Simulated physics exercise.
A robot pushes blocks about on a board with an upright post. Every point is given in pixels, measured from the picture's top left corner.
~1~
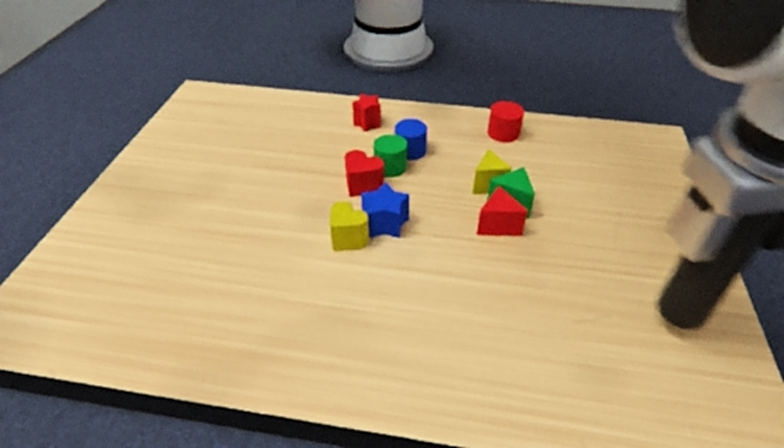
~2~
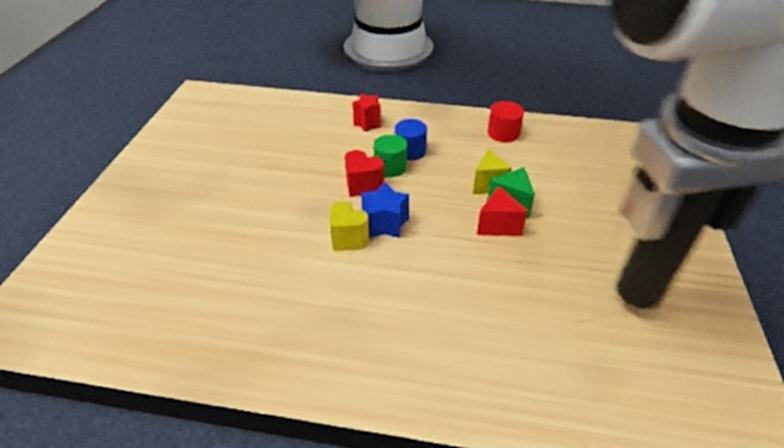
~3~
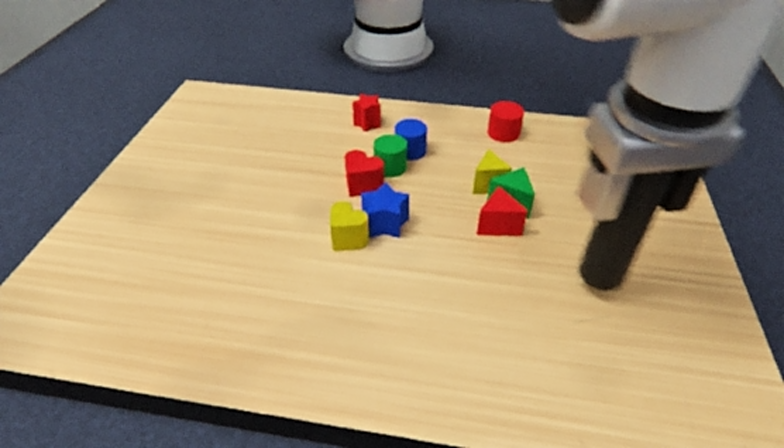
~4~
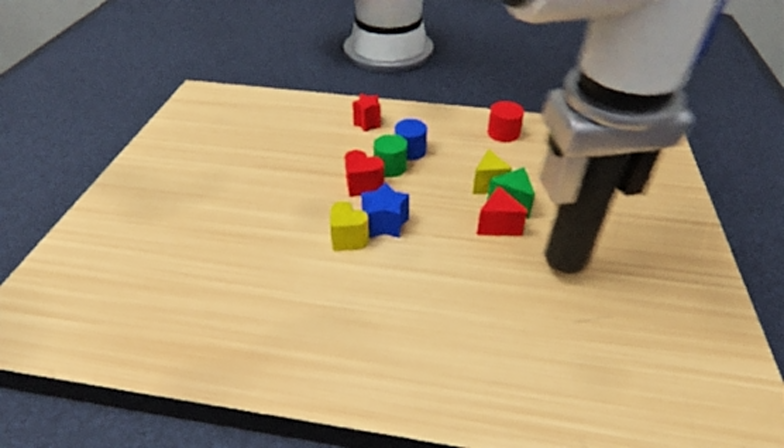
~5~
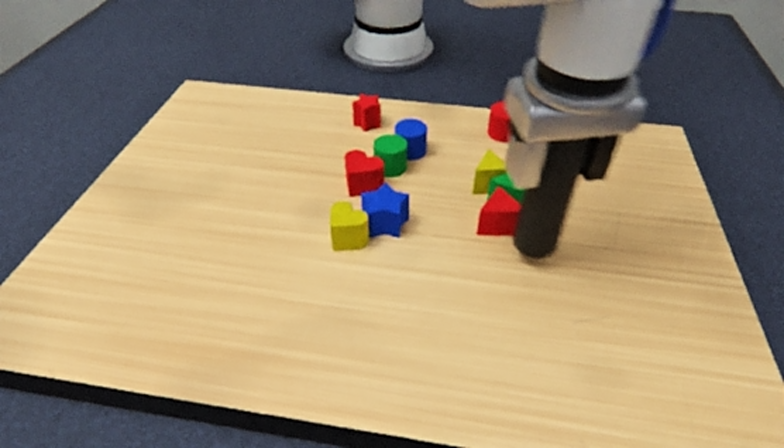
The footage shows a robot arm with a dark upright post moving steadily leftward and slightly away across a wooden board, nearing the red triangular block on the right, while the scattered red, blue, green and yellow blocks stay still.
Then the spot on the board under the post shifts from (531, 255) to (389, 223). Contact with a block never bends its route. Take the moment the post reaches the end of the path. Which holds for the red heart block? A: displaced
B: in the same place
(B)
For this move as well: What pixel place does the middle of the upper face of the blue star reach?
At pixel (352, 193).
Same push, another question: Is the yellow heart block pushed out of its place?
In short: Yes.
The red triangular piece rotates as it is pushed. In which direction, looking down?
Clockwise.
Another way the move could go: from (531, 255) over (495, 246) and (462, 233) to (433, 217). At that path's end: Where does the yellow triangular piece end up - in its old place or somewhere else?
The block in question stays where it was by the end.
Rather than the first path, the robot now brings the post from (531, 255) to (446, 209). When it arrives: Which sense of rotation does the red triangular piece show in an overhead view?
Its spin: Clockwise.
On the path given first. One third of the way, post (482, 232); red triangular piece (491, 196), turned 20° clockwise.
Two thirds of the way, post (434, 222); red triangular piece (491, 196), turned 20° clockwise.
At the end, post (389, 212); yellow heart block (333, 215), turned 15° anticlockwise; red heart block unmoved; blue star (352, 193); red triangular piece (491, 196), turned 20° clockwise.
